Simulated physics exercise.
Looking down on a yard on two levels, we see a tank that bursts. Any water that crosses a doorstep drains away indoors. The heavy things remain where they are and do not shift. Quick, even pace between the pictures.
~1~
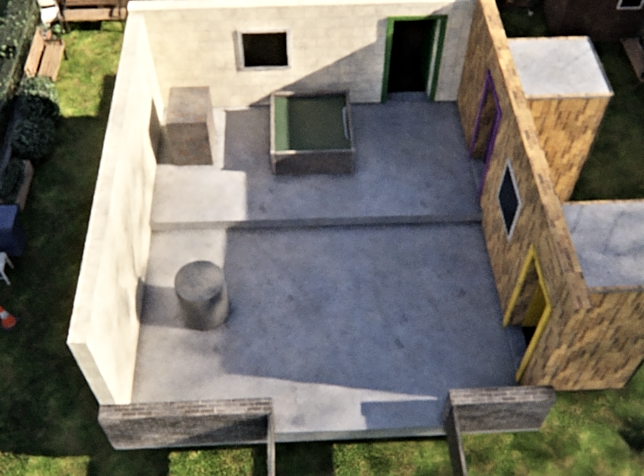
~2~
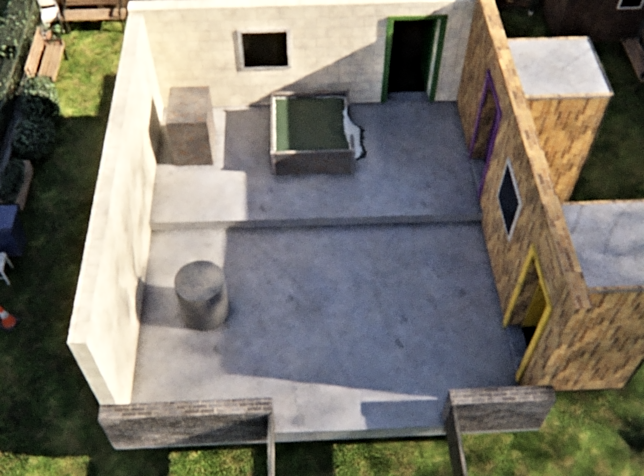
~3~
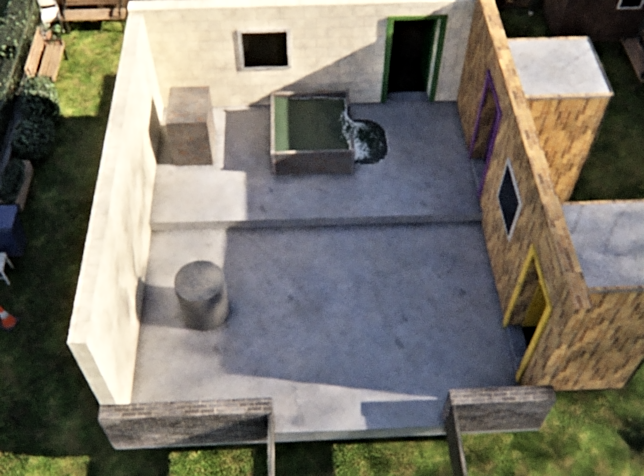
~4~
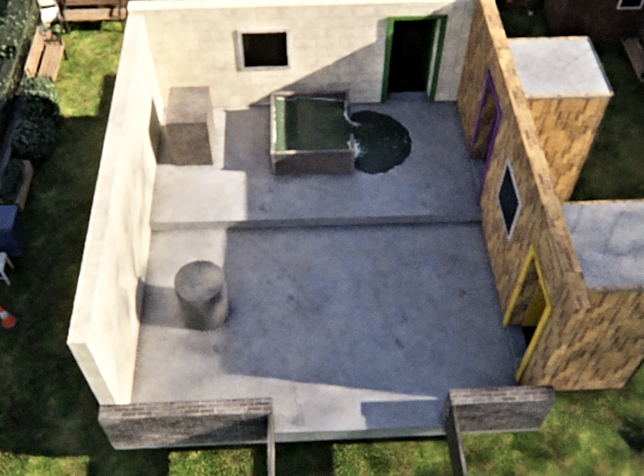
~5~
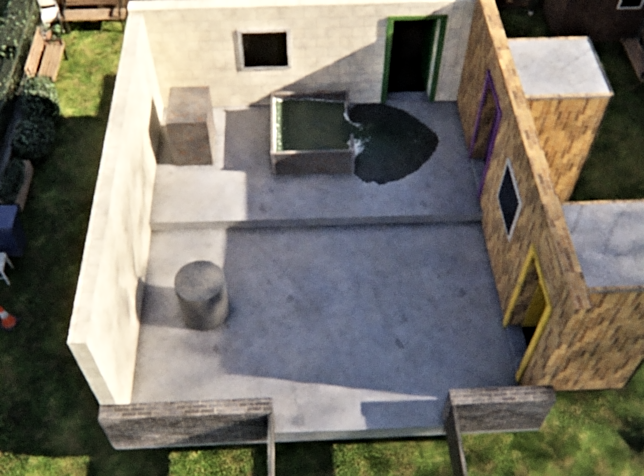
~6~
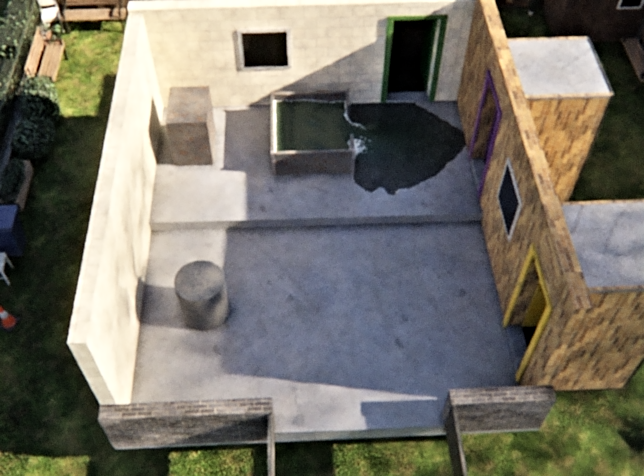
Dark green water burst out of the right side of a raised tank in a walled yard, splashed onto the grey upper level, and spread rightward in a widening dark pool toward the purple-framed doorway.
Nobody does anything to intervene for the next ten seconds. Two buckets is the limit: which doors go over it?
The green door lets in more than two buckets; the purple door lets in more than two buckets; the yellow door stays within two buckets.
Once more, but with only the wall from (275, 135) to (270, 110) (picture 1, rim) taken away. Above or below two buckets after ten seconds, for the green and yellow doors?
Green: Falls short; yellow: Falls short.
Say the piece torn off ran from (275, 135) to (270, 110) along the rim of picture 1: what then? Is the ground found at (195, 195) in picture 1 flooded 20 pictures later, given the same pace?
There: Covered.
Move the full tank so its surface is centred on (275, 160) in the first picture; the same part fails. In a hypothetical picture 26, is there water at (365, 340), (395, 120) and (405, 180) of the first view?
I'd say still dry for the first, swamped for the second and swamped for the third.
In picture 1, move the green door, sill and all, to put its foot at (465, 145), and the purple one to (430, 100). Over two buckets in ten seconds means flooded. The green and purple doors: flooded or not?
I'd say the green door beats the mark and the purple door beats the mark.
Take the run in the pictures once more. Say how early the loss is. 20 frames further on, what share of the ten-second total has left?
I'd put it near 40 in a hundred.
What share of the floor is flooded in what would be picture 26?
About 25 per cent.
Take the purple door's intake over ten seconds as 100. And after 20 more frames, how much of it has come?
Some 75 per cent.
A moment on, water covers 15 % of the floor; the green door under two buckets in, the purple door under two buckets in, the yellow door not reached.
Next, water covers 20 % of the floor; the green door under two buckets in, the purple door over two buckets in, the yellow door not reached.
Then, water covers 25 % of the floor; the green door over two buckets in, the purple door over two buckets in, the yellow door wet at the sill, nothing in.
Later, water covers 40 % of the floor; the green door far over two buckets in, the purple door over two buckets in, the yellow door wet at the sill, nothing in.
In the end, water covers 50 % of the floor; the green door far over two buckets in, the purple door over two buckets in, the yellow door wet at the sill, nothing in.
